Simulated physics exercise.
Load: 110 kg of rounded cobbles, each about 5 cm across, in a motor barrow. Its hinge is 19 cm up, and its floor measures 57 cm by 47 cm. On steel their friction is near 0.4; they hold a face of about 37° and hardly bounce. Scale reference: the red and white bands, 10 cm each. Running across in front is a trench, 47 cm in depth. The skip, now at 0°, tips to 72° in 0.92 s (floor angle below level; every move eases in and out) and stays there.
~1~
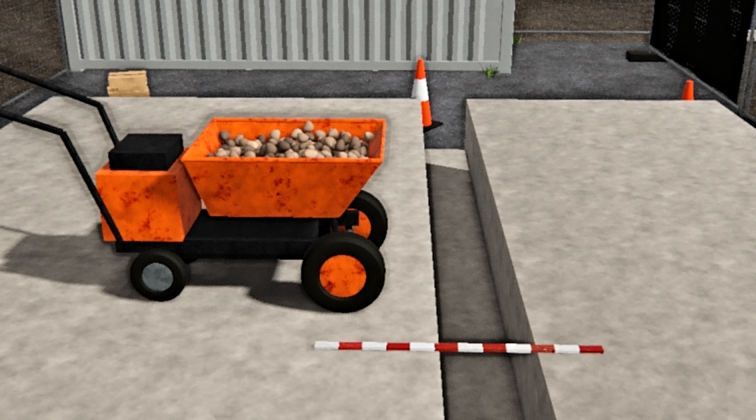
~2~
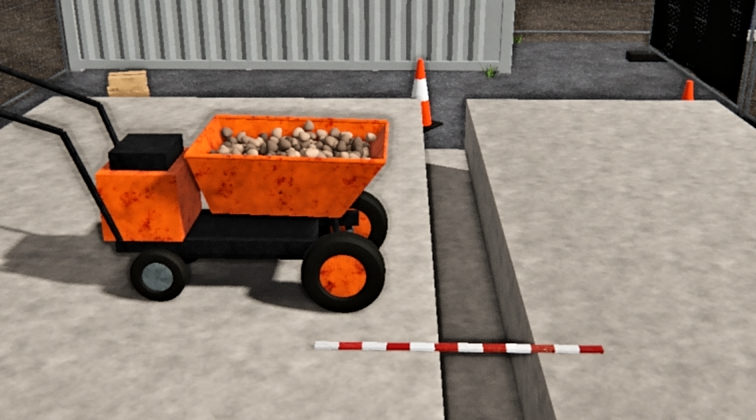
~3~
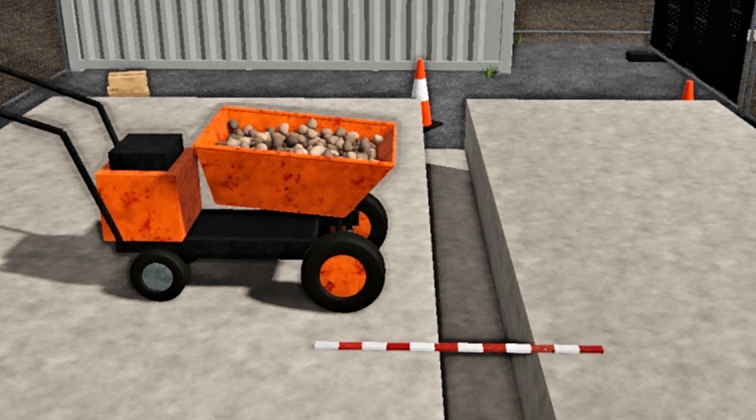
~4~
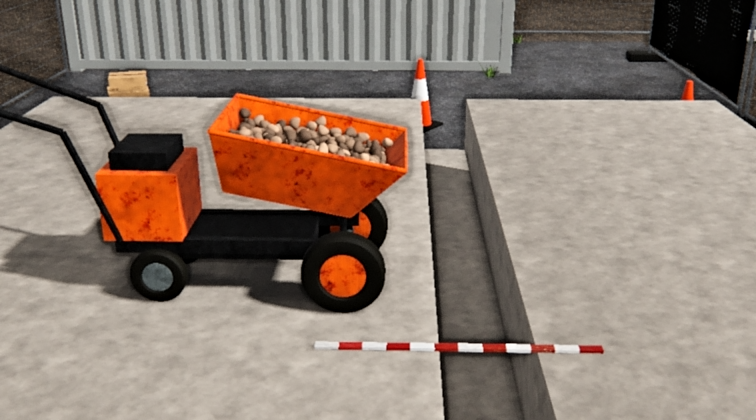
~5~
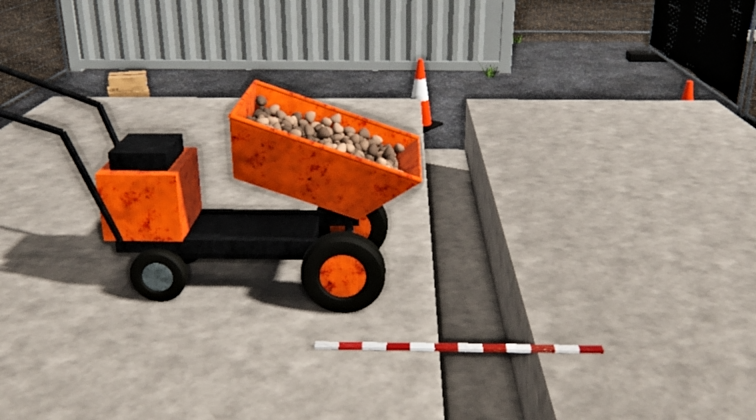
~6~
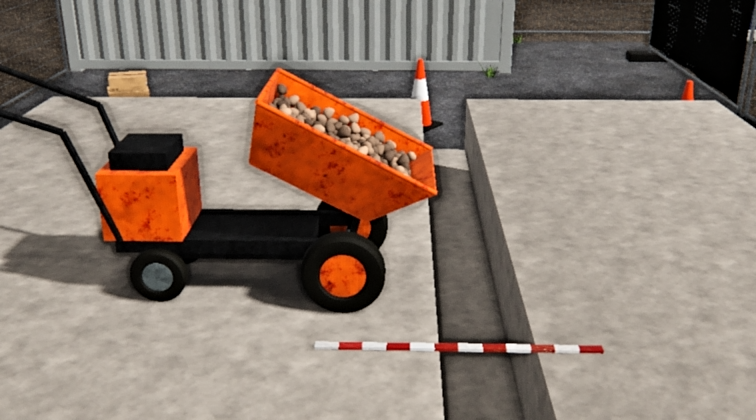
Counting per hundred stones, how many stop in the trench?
Some 73.
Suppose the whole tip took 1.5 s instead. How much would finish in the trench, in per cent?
Trench share: Approx. 80%.
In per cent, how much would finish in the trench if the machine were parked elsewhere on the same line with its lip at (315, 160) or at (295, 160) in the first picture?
The first gives about 95 percent and the second about 70 percent.
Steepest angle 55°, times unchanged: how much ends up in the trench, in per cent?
Then close to 35 per cent.
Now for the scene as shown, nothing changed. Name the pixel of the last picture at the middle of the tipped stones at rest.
Their centre sits close to (497, 353).
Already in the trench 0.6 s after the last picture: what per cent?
Roughly 25% by that time.
Then, 0.3 s after the last picture the floor is at 61°, 100 % in the skip; the foremost stones are at (463, 227).
Then, 0.6 s after the last picture the floor is at 72°, 68 % in the skip, 26 % in the trench, 6 % past the trench; the foremost stones are at (545, 280).
Then, 1.0 s after the last picture the floor is at 72°, 27 % in the skip, 46 % in the trench, 27 % past the trench; the foremost stones are at (660, 294).
Then, 2.9 s after the last picture the floor is at 72°, 0 % in the skip, 73 % in the trench, 27 % past the trench; the foremost stones are past the picture's edge.
